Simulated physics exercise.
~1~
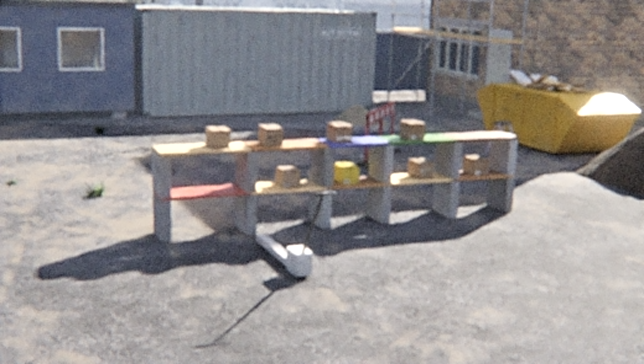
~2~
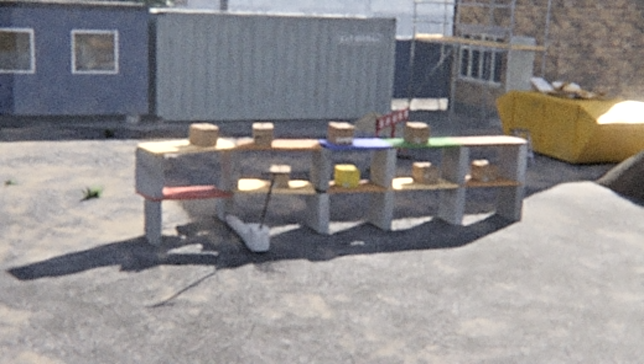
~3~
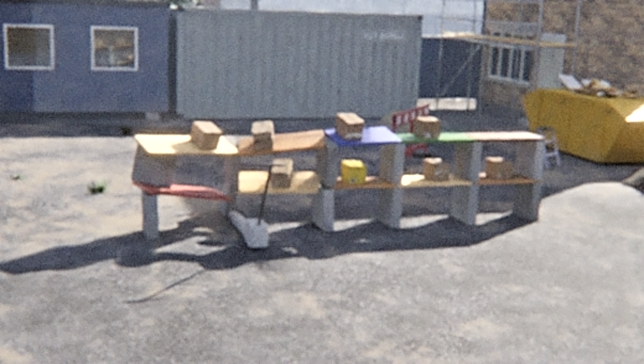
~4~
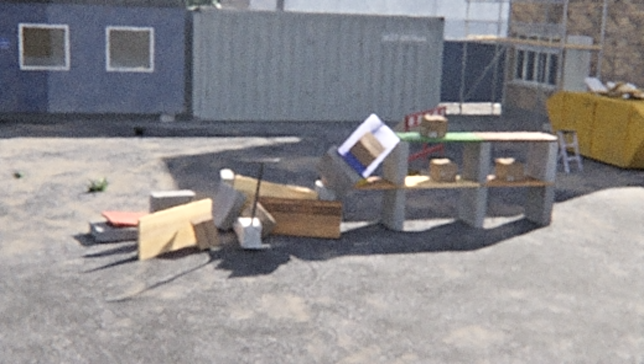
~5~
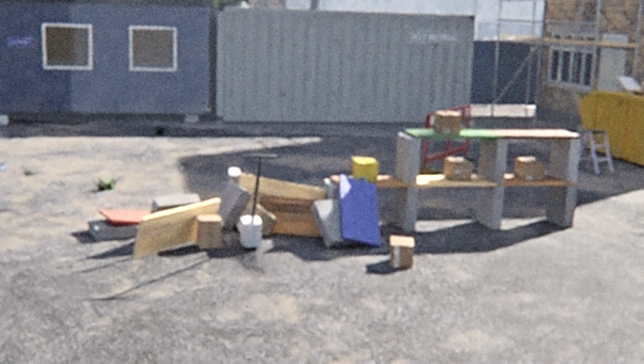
At first, a two-tier rack of pale upright blocks and loose boards stands whole in a sunlit yard, small boxes on its shelves, while a low white jack sits at its foot. The jack slides in toward the left part, and the red board shifts slightly. Then the uprights there lean and the boards above them tilt. The left part collapses into a heap, and the blue board tips up steeply beside it. Finally the blue board rests propped against the pile with a box on the ground nearby, while the yellow carton stays up and the right part, with its green board, still stands.
